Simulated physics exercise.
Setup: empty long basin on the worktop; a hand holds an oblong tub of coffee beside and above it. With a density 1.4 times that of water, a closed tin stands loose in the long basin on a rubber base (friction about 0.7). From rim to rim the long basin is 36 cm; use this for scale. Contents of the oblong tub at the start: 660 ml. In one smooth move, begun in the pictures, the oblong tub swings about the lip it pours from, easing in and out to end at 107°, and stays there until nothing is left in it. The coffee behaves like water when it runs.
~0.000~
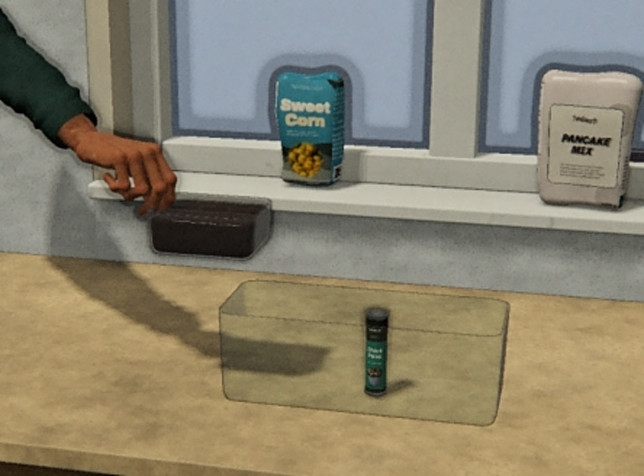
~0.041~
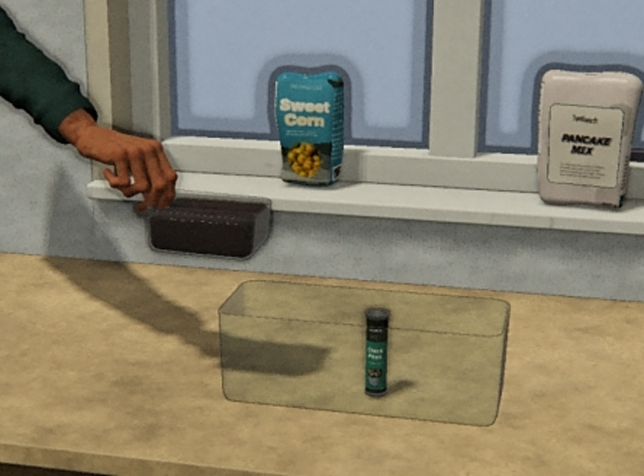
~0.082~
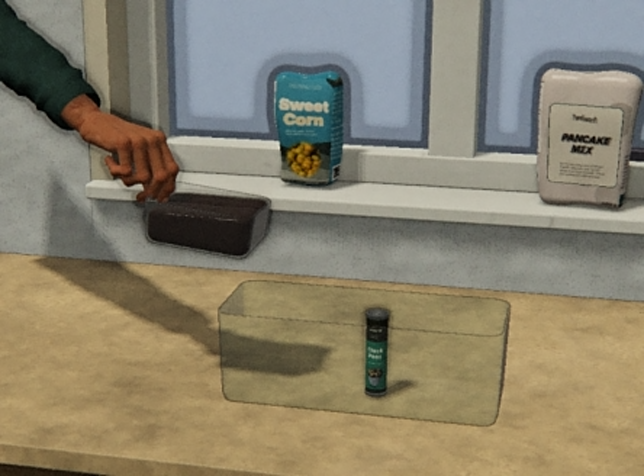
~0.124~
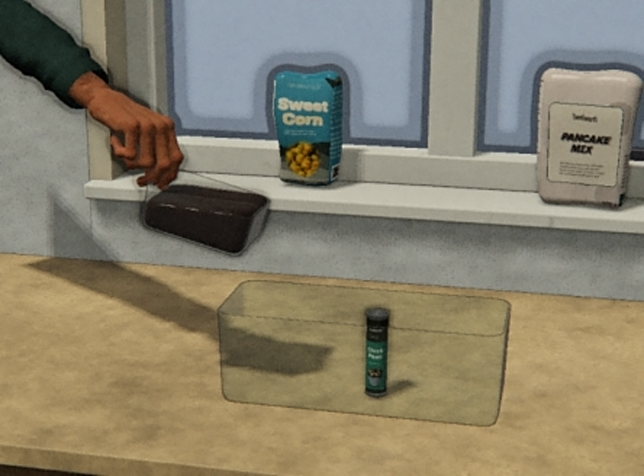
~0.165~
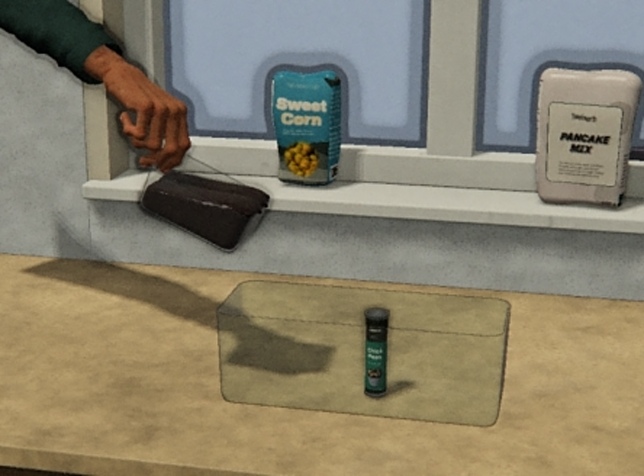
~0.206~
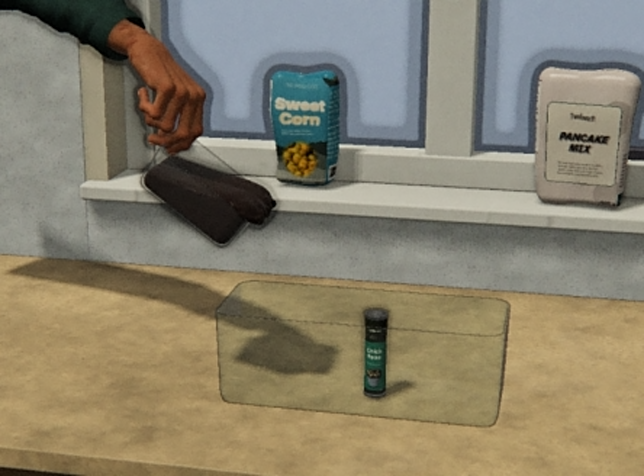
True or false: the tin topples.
True.
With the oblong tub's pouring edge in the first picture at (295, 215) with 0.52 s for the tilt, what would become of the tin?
It does not tip.
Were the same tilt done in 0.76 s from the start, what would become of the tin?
Then it keeps standing.
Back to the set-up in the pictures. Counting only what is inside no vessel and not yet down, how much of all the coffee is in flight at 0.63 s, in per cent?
Roughly 10 %.
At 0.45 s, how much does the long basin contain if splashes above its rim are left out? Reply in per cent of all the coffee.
About 16%.
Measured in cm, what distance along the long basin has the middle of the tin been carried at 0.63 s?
I'd put it at around 2 centimetres.
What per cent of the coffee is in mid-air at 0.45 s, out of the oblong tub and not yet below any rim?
At that moment, about 66 percent.
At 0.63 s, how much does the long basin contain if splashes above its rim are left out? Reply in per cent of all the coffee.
84 %, more or less.
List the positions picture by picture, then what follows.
In the first picture, it leans 0°; its right rim is at (263, 210); the coffee meets the walls at (162, 207) and (263, 215); the long basin's rim runs from (231, 297) to (506, 320); the tin's top is at (377, 317).
In the second picture, it leans 2°; its right rim is at (263, 210); the coffee meets the walls at (161, 206) and (262, 213).
In the third picture, it leans 6°; its right rim is at (262, 210); the coffee meets the walls at (160, 201) and (262, 209).
In the fourth picture, it leans 14°; its right rim is at (261, 210); the coffee meets the walls at (158, 192) and (263, 205); 1 per cent is over the edge.
In the fifth picture, it leans 24°; its right rim is at (260, 210); the coffee meets the walls at (158, 179) and (258, 201); 5 per cent is over the edge.
In the sixth picture, it leans 36°; its right rim is at (258, 210); the coffee meets the walls at (156, 163) and (245, 191); 9 per cent is over the edge.
Then, 0.45 s in, the tilt is 102° and 18 per cent is still to pour; the tin stands where it began.
Then, 0.63 s in, the tilt is 107° and 1 per cent is still to pour; the tin stands 2 cm from where it began.
Then, 0.82 s in, the tilt is 107° and 0 per cent is still to pour; the tin leans 31°.
Then, 1.02 s in, the tilt is 107° and 0 per cent is still to pour; the tin lies on its side.
Finally, the tin lies on its side.
